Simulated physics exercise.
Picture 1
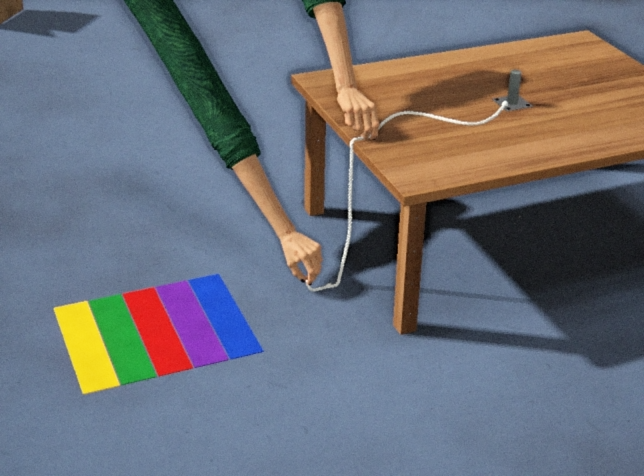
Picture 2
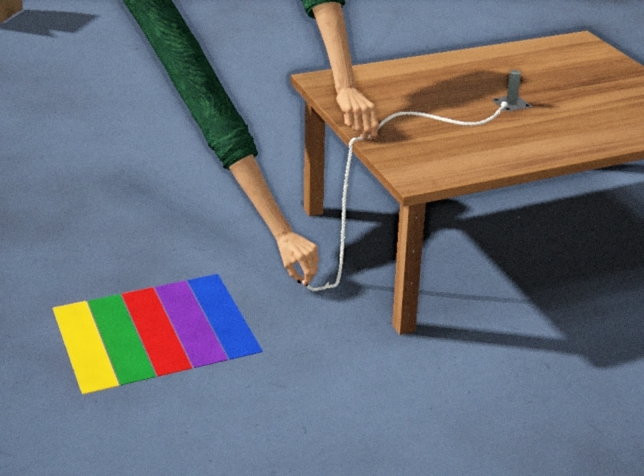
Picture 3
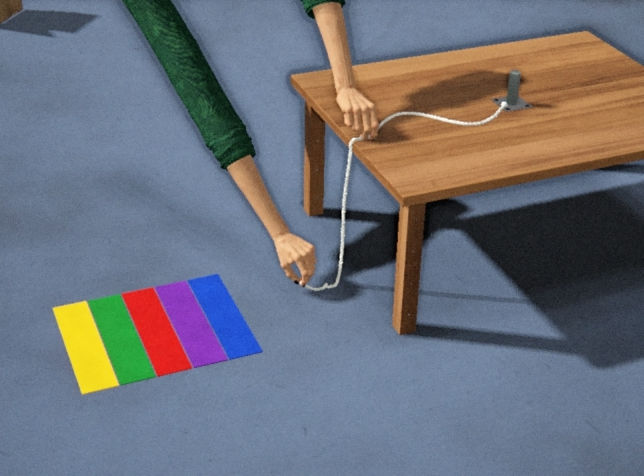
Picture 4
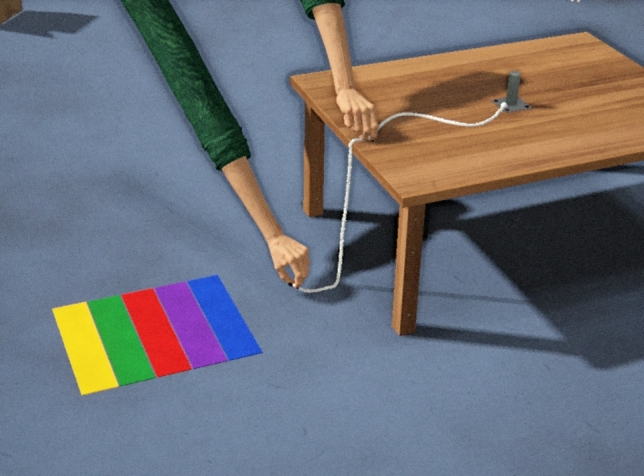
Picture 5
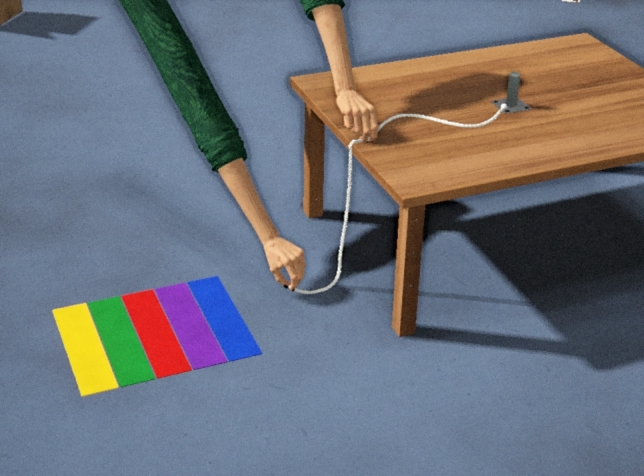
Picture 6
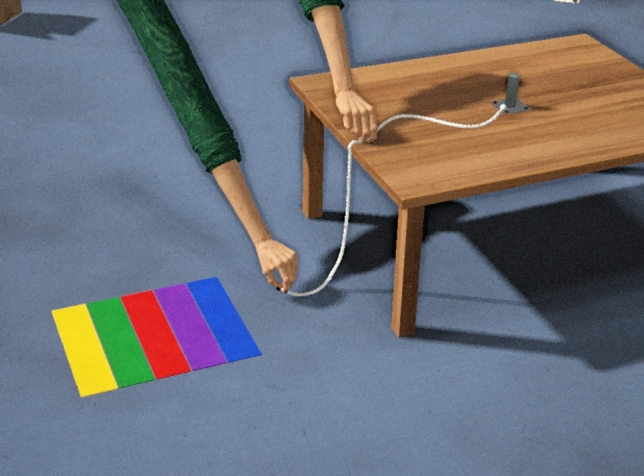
The free end of a white cord, held in a hand, moves slightly left near the floor toward the blue edge of five coloured strips, while another hand pinches the cord at the edge of a wooden table.
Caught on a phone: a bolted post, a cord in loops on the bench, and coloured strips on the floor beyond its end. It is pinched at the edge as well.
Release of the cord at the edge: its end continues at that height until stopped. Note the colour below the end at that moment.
Colour below: Red.
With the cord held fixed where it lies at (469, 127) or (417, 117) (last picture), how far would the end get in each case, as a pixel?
First try near (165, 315), second near (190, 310).
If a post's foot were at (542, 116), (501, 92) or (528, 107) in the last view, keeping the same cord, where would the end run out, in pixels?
Somewhere near (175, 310), (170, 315) and (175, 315), in that order.
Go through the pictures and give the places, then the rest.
In the first picture, end (307, 281); blue (239, 340); purple (204, 348); red (169, 356); green (132, 365); yellow (95, 373).
In the second picture, end (303, 282); cord through (494, 117) (438, 118) (384, 122) (350, 157) (344, 216) (339, 274).
In the third picture, end (301, 282).
In the fourth picture, end (295, 285); cord through (493, 118) (438, 120) (384, 123) (350, 158) (345, 217) (339, 276).
In the fifth picture, end (290, 287).
In the sixth picture, end (283, 289); cord through (492, 120) (437, 121) (383, 125) (350, 159) (347, 218) (330, 277).
A little later, end near (222, 302); over blue.
Next, end near (179, 311); over purple.
When it is tight, end near (152, 317); over red. It halts on the red strip.
